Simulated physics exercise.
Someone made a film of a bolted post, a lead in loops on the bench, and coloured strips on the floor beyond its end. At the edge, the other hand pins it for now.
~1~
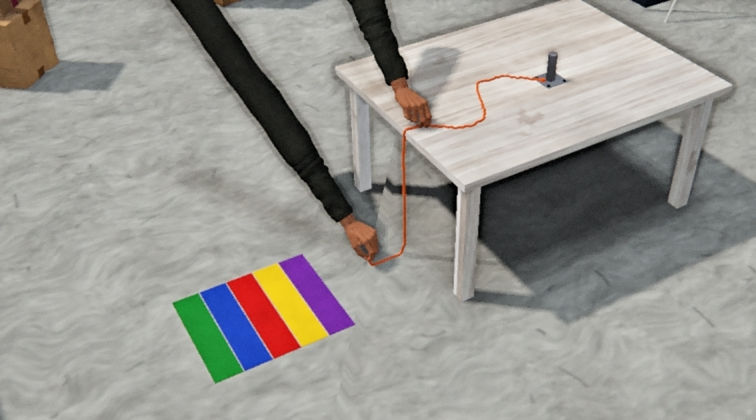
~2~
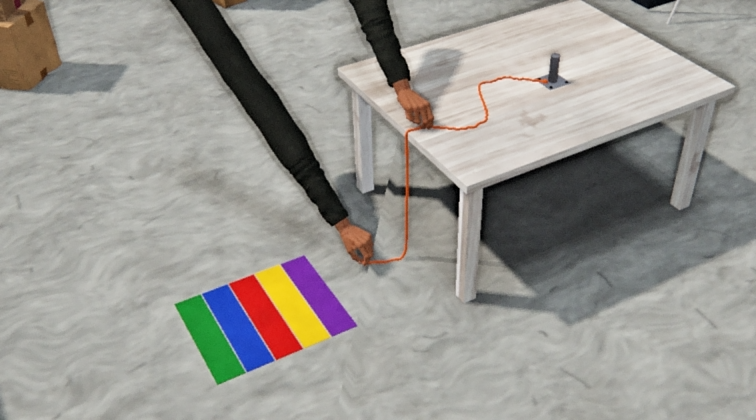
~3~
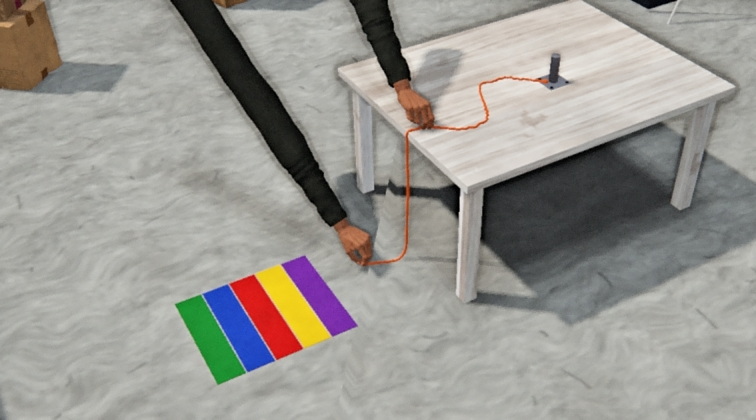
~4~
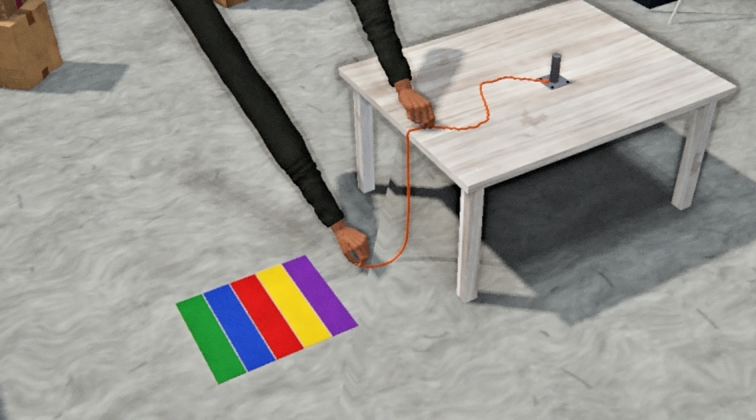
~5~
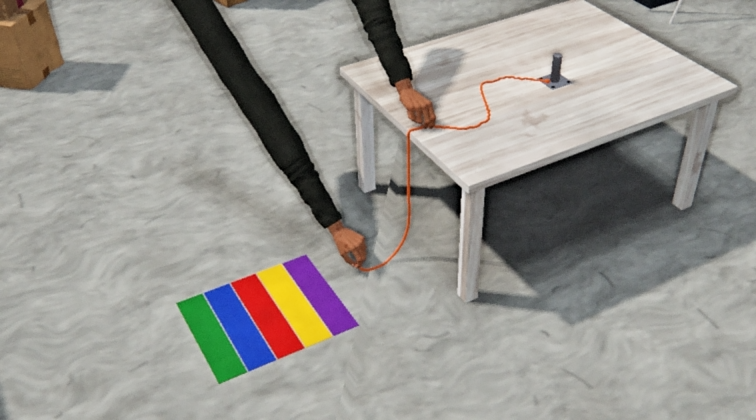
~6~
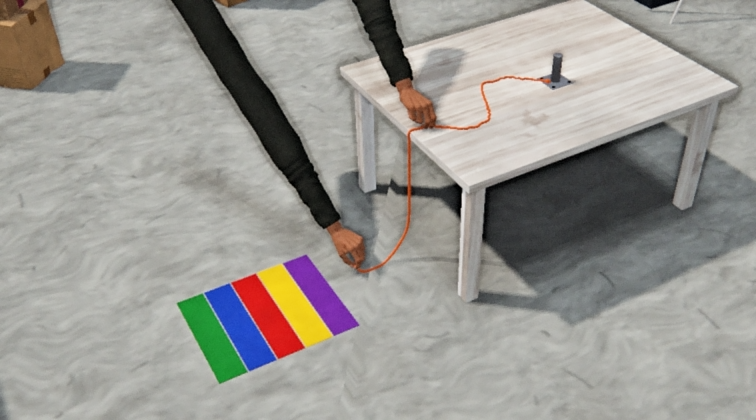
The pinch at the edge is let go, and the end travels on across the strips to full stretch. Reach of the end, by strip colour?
Green.
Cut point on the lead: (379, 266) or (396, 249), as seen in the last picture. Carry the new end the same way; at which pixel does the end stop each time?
Try one: (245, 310); try two: (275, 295).
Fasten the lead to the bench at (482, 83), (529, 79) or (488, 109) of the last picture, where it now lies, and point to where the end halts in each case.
Approximately at (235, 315), at (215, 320) and at (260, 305), in that order.
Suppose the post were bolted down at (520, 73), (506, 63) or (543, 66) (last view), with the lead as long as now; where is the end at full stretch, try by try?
Approximate places, in that order: (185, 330), (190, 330), (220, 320).
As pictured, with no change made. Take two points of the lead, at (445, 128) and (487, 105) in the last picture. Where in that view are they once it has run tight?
Well, the first one sits at (386, 153), and the second one sits at (452, 116).
Soon after, end near (263, 302); over red.
Then, end near (228, 315); over blue.
At full stretch, end near (206, 324); over green. It gets as far as the green strip.
